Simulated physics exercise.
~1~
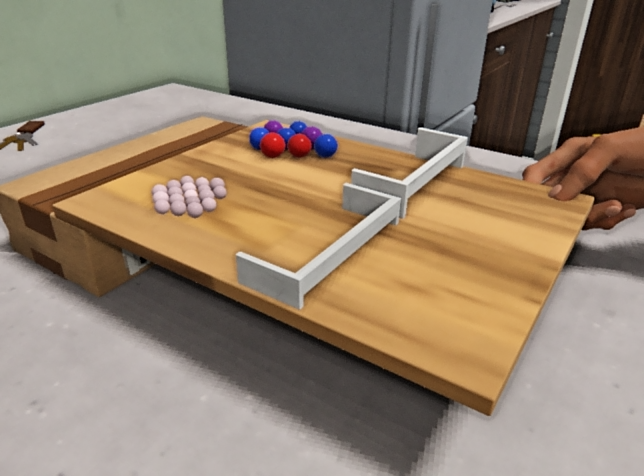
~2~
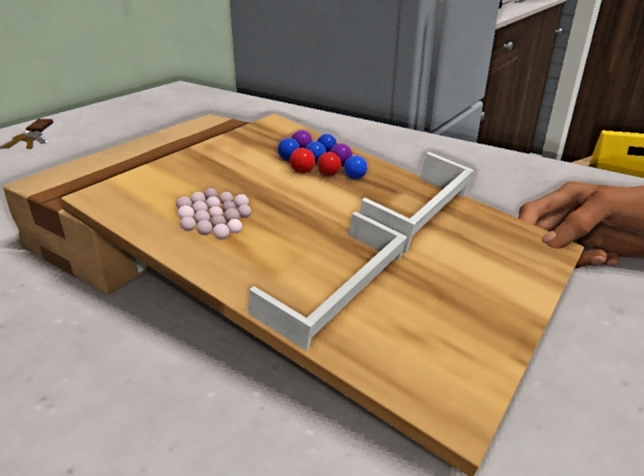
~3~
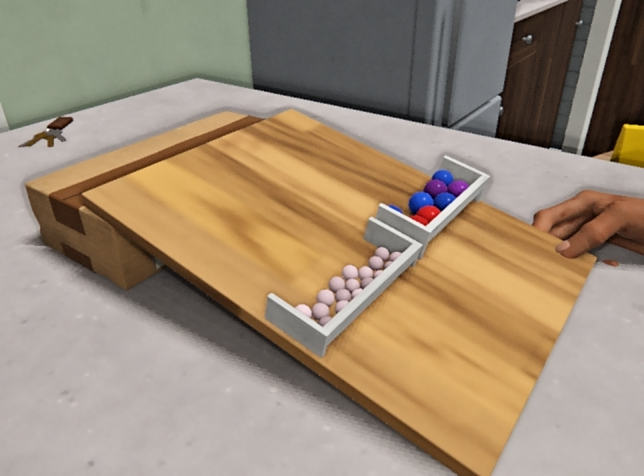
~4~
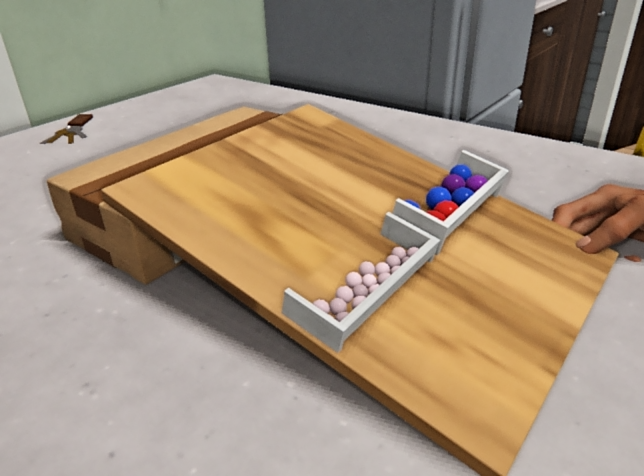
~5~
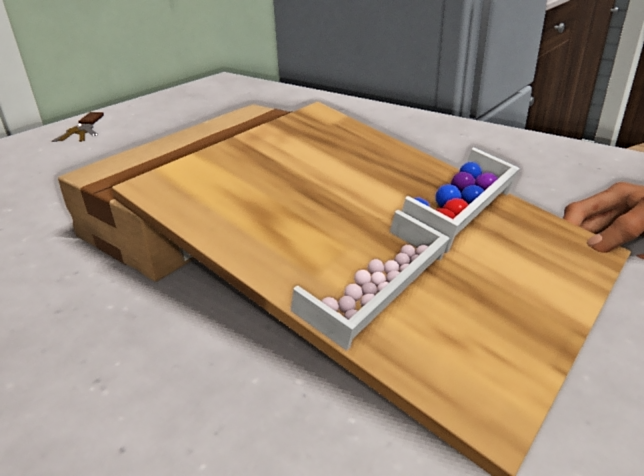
A wooden board lies on a pale grey countertop in a kitchen, seen from above at an angle, with a grey fridge behind and its far left end on a wooden block. Small pale pink balls sit near the front, larger red, blue and purple ones farther back, above two light grey gates. A hand at the right lowers its end, and the board tilts into a ramp while the view shifts slightly. Both groups roll down to the right. The pink balls gather behind the near gate and the coloured ones behind the far gate, where they stay.
